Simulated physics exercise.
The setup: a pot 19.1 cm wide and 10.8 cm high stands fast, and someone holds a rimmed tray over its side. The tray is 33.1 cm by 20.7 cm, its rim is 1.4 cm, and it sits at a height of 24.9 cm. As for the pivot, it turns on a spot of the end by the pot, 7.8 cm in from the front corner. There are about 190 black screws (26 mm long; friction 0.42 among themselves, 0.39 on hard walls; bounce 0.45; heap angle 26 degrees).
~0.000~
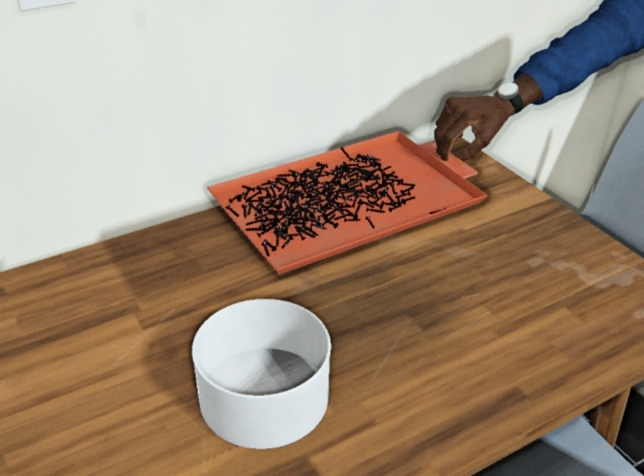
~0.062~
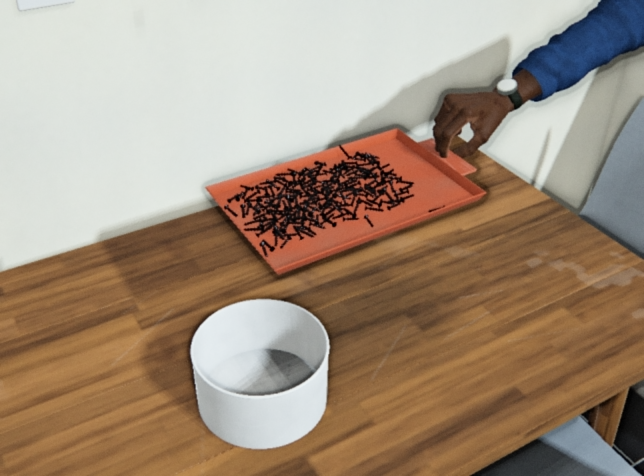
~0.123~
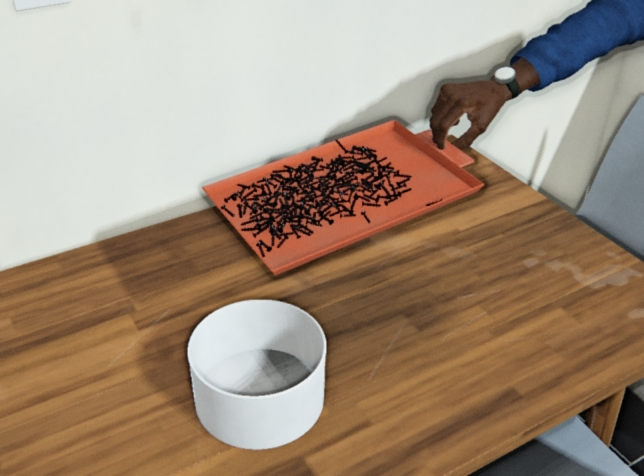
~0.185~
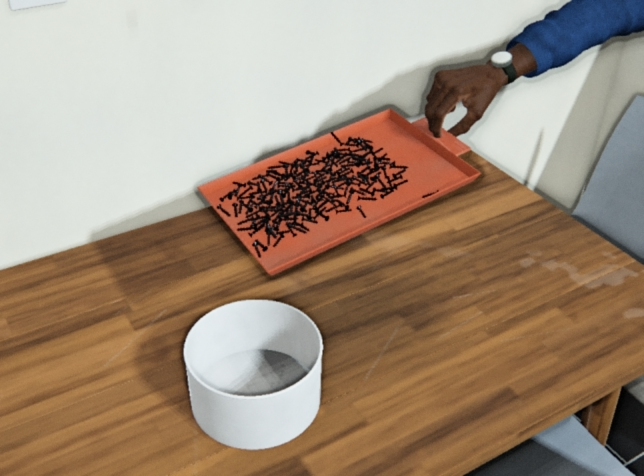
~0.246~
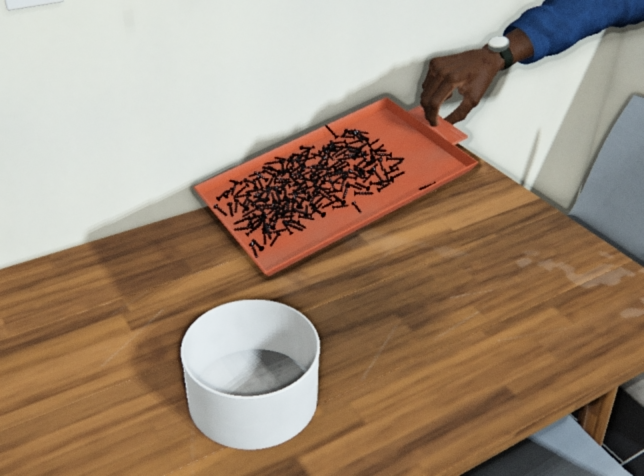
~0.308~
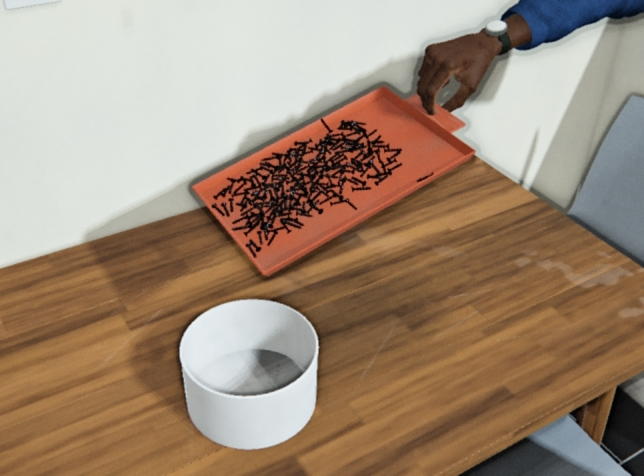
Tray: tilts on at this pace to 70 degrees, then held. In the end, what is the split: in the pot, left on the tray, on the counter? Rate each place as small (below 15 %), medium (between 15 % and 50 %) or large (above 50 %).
Pot - large; left on the tray - small; counter - medium.
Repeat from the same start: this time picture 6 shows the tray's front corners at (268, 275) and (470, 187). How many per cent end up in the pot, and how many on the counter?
That works out as pot 65 and counter 35.
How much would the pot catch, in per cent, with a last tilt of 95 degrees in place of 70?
I'd expect some 65 per cent in the pot.
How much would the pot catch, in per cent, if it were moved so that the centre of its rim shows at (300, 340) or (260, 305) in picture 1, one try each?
That gives roughly 25 per cent and then 50 per cent.
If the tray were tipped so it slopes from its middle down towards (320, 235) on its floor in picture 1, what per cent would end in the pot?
100 %.
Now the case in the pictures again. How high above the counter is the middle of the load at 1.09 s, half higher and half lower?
About 26 cm.
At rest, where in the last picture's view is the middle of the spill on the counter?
Roughly at pixel (175, 354) in the last view.
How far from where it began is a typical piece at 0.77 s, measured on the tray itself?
By then it sits near 7 cm from where it began.
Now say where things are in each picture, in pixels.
The first frame shows tray tilt 0 degrees, front corners at (280, 265) and (480, 194); middle of the pieces at (322, 194); pot at (262, 345).
The second frame shows tray tilt 1 degrees, front corners at (278, 265) and (479, 192); middle of the pieces at (320, 193).
The third frame shows tray tilt 4 degrees, front corners at (275, 266) and (477, 183), lowest corner left front; middle of the pieces at (317, 189).
The fourth frame shows tray tilt 7 degrees, front corners at (270, 267) and (474, 172), lowest corner left front; middle of the pieces at (313, 184).
The fifth frame shows tray tilt 11 degrees, front corners at (267, 268) and (471, 162), lowest corner left front; middle of the pieces at (309, 180).
The sixth frame shows tray tilt 14 degrees, front corners at (265, 268) and (469, 151), lowest corner left front; middle of the pieces at (306, 175); pot at (250, 345). Its pace works out near 55 degrees a second.
Then, at 0.77 s, tilt 41 degrees; the tray holds 100 %, the pot 0 %.
After 1.09 s, tilt 59 degrees; the tray holds 55 %, the pot 10 %.
After 1.49 s, tilt 70 degrees; the tray holds 15 %, the pot 50 %.
In the end, at 2.9 s, pot 60 %, tray 5 %, counter 40 %.
